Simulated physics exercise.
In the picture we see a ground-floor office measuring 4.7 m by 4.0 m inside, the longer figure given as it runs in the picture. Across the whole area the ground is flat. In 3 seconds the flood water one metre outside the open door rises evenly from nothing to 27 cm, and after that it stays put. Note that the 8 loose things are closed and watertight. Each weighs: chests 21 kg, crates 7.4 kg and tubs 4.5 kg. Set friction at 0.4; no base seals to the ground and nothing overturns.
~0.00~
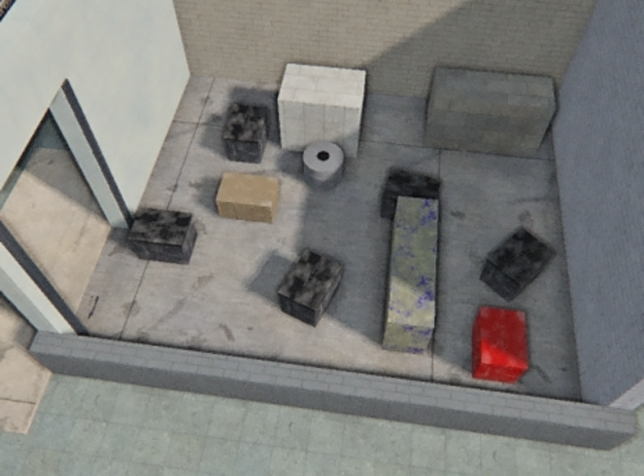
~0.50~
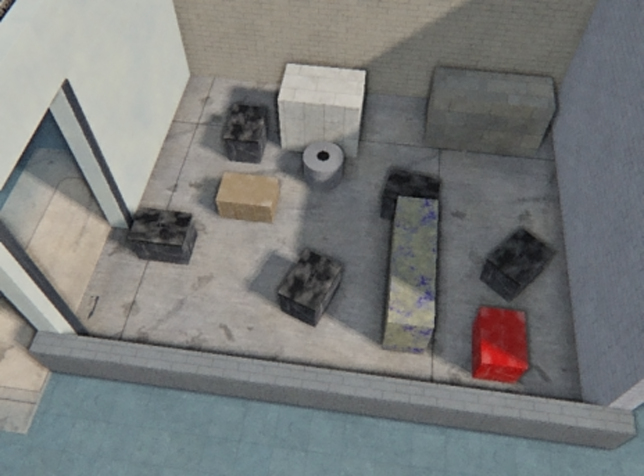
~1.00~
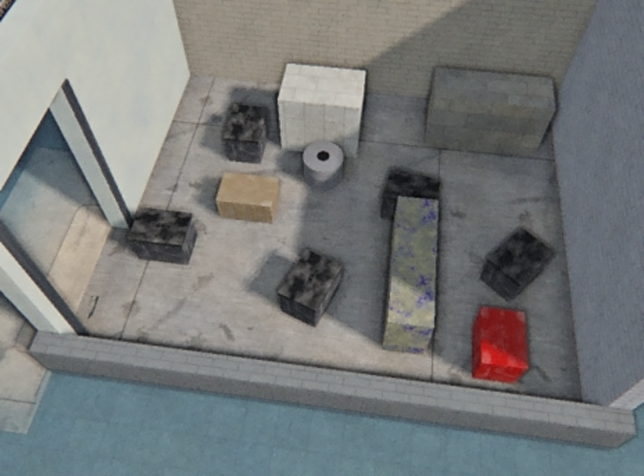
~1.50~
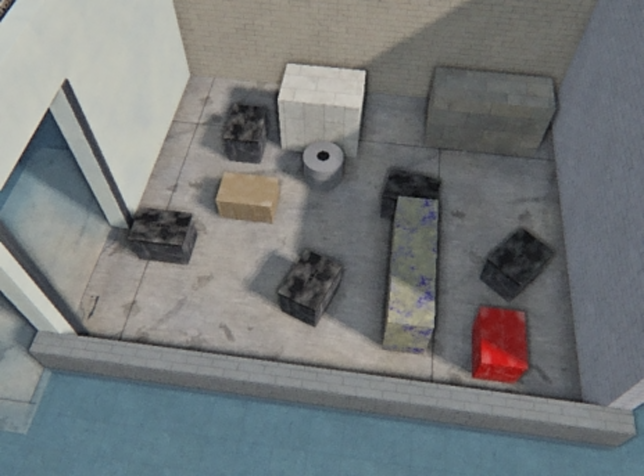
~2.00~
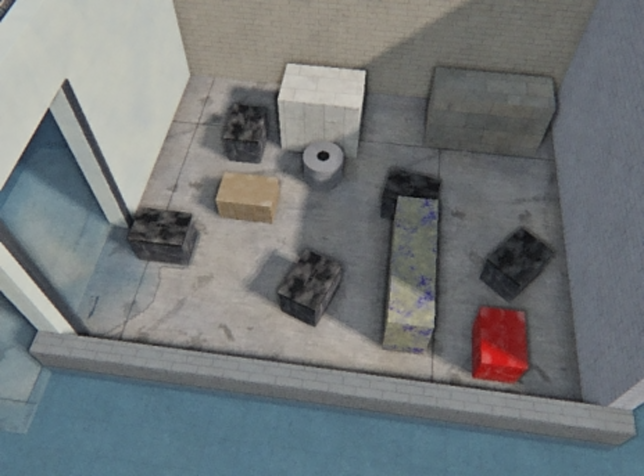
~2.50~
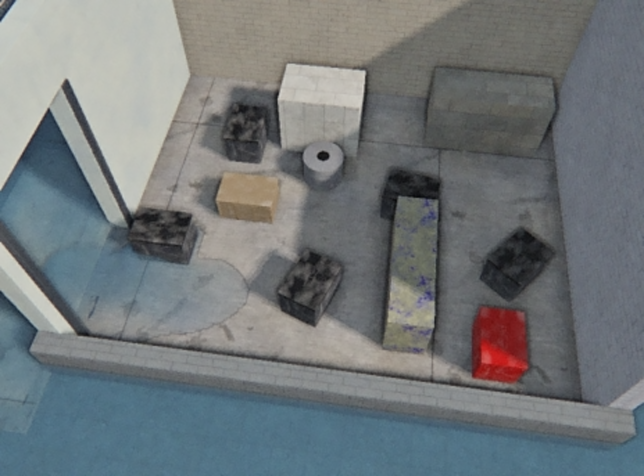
In a walled ground-floor room seen from above, dark blocks, a red chest and other objects sit on a dry floor. Blue water covers the paving outside the low front wall, then enters through the doorway at left and spreads across the nearby floor, while none of the objects move.
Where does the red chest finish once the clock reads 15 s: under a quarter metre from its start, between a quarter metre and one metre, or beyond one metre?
It finishes past the one-metre mark.
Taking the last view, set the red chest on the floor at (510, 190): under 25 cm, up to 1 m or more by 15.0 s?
What happens is it creeps a short distance.
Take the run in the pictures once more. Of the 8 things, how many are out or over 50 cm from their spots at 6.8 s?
I count 7.
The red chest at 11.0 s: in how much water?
11 cm, roughly.
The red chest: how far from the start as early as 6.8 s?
Around 120 cm from the start by that time.
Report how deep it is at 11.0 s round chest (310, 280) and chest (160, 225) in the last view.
Depths: Near 14 cm, then near 17 cm.
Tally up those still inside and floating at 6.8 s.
Count at that moment: 4.
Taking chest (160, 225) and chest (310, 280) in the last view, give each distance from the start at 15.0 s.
In that order: 300 cm, 150 cm.
After 3.5 s the red chest is near (504, 337), 0.0 m from its start, aground; 0 afloat.
After 6.8 s the red chest is near (527, 235), 1.2 m from its start, aground; 4 afloat.
After 11.0 s the red chest is near (470, 282), 0.6 m from its start, afloat; 7 afloat.
After 15.0 s the red chest is near (529, 187), 1.7 m from its start, afloat; 8 afloat.
